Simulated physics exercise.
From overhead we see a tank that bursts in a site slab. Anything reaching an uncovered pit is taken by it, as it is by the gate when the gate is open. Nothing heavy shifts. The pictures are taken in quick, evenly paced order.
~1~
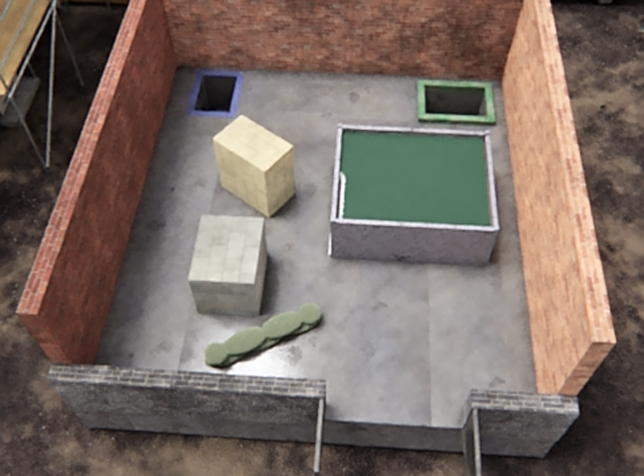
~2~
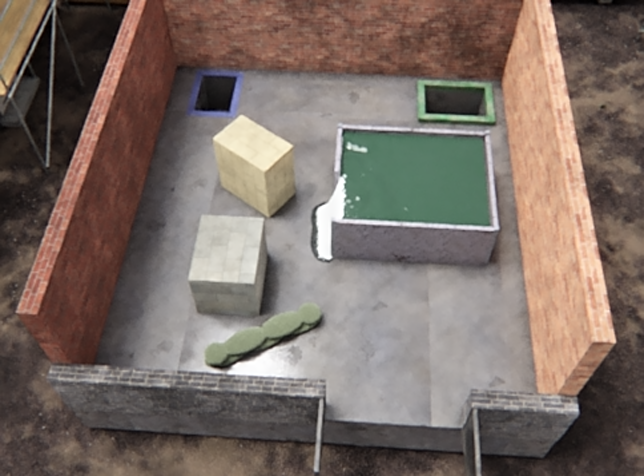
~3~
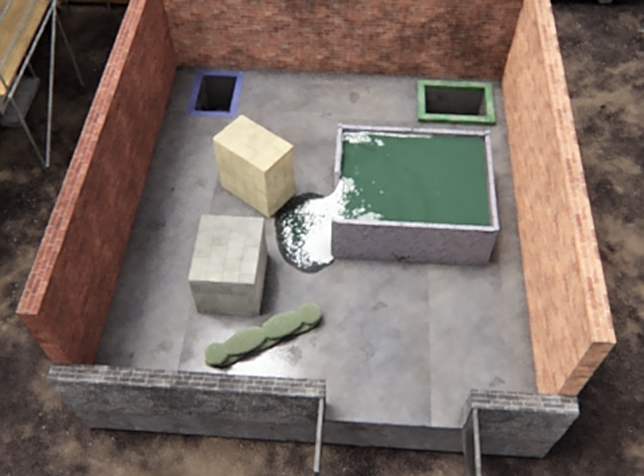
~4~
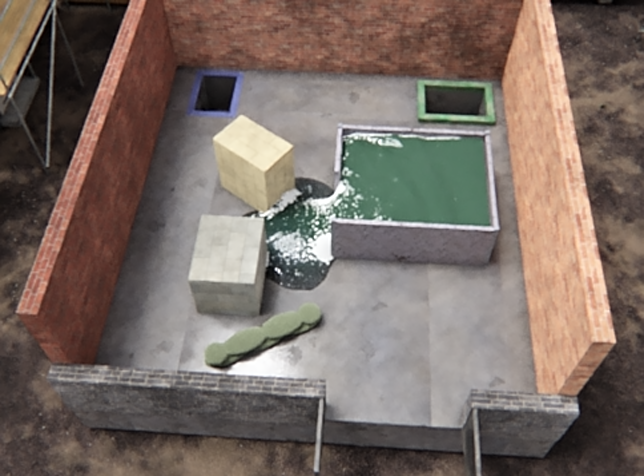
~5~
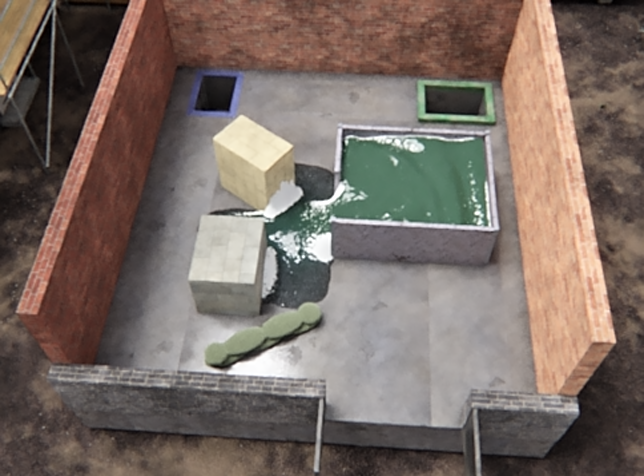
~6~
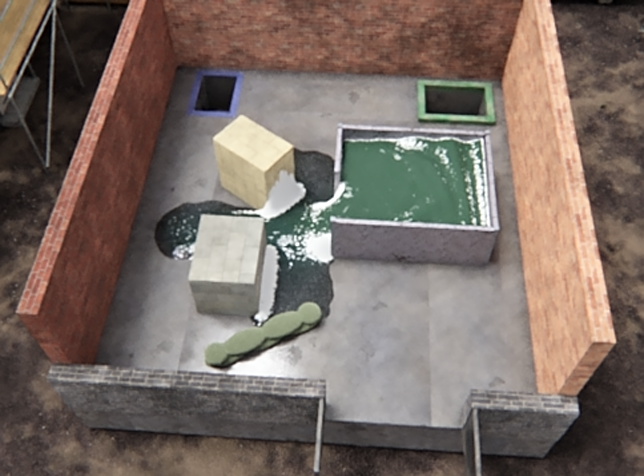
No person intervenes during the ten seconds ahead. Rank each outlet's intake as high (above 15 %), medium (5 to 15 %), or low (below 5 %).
Intake: The gate is low; the green pit is low; the blue pit is high.
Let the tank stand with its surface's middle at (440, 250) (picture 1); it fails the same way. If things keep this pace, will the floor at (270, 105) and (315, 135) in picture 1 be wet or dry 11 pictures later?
One after the other, they come out spared and submerged.
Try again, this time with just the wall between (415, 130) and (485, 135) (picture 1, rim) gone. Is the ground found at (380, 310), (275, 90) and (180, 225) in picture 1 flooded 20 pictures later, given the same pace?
Spot by spot: Unaffected, then soaked through, then unaffected.
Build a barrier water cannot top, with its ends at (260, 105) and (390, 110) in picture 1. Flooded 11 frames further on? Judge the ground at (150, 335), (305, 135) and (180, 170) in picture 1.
In the order you listed them: Soaked, soaked, soaked.
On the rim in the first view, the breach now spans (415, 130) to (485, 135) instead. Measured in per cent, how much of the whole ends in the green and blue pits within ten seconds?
In percent: Green 45, blue 15.
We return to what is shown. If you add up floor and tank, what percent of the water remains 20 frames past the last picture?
Roughly 96 per cent.
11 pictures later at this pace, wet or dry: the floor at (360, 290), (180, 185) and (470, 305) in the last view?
Points in order - 1: Inundated; 2: Inundated; 3: Unwetted.
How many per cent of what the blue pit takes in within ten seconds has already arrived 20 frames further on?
Around 15 in a hundred.
A moment on, water covers 25 % of the floor; the gate 0 %, the green pit 0 %, the blue pit 0 %.
Next, water covers 50 % of the floor; the gate 0 %, the green pit 0 %, the blue pit 0 %.
Then, water covers 65 % of the floor; the gate 0 %, the green pit 0 %, the blue pit 4 %.
Later, water covers 85 % of the floor; the gate 1 %, the green pit 0 %, the blue pit 12 %.
In the end, water covers 95 % of the floor; the gate 3 %, the green pit 0 %, the blue pit 22 %.
